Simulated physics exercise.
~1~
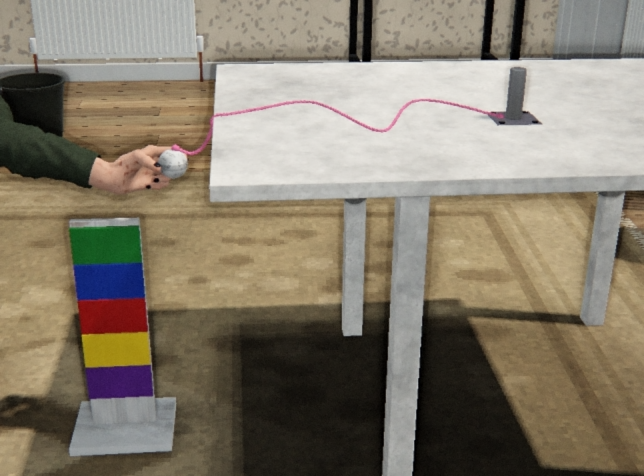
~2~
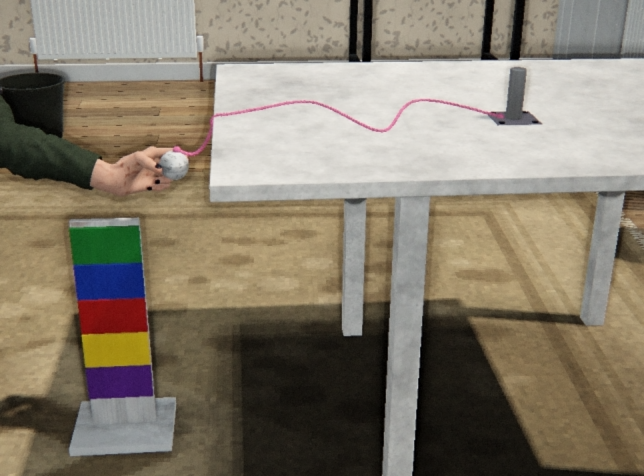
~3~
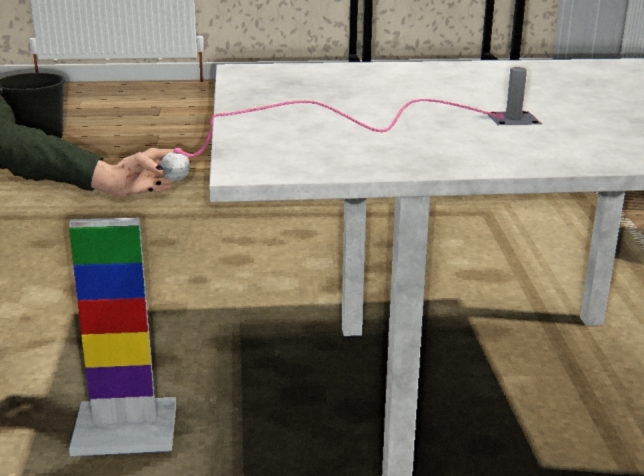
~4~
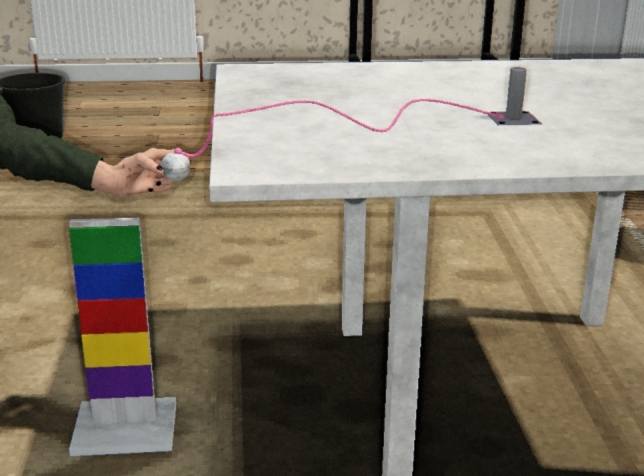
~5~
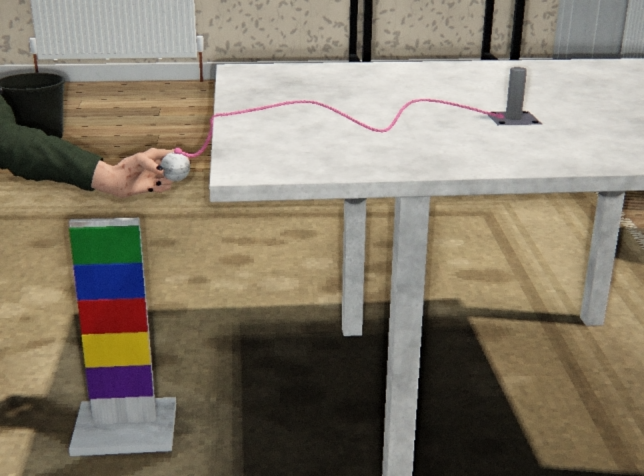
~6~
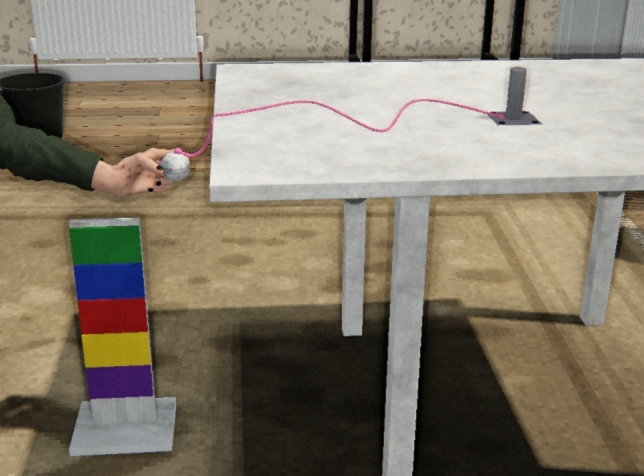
The video shows a hand holding a white ball beside a pale table, above a stand with green, blue, red, yellow and purple bands, while a pink cord runs in curves across the tabletop to a grey post; nothing visibly moves.
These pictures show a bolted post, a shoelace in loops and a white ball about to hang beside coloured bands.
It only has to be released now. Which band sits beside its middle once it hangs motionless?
The yellow band.
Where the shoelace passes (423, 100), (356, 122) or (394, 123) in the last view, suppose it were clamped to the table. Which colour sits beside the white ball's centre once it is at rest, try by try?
Try one: Red. Try two: Green. Try three: Blue.
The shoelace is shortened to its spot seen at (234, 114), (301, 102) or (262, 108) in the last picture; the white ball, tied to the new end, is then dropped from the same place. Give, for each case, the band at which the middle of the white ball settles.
So you'd see blue first, none, it hangs higher second, and for the last: Green.
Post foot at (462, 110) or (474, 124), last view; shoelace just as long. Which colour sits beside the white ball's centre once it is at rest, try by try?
Taking the two spots in turn: Purple, then purple.
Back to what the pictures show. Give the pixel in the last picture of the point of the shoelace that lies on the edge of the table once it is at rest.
(343, 115), approximately.
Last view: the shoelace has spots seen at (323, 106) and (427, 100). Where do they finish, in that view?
They end up at (214, 159) and (409, 118).
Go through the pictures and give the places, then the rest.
White ball (173, 164); green (106, 246); blue (109, 283); red (113, 317); yellow (116, 351); purple (120, 383), in the first picture.
White ball (174, 166); shoelace through (464, 107) (402, 110) (373, 130) (323, 106) (247, 111), in the second picture.
White ball (175, 166), in the third picture.
White ball (175, 167); shoelace through (464, 107) (402, 110) (373, 130) (323, 106) (247, 111), in the fourth picture.
White ball (175, 167), in the fifth picture.
White ball (175, 167); shoelace through (464, 107) (402, 110) (373, 130) (323, 106) (247, 111), in the sixth picture.
A little later, ball near (215, 320); level with red.
Next, ball near (231, 338); level with yellow.
When it is over, ball near (224, 340); level with yellow. Its middle rests at the yellow band.
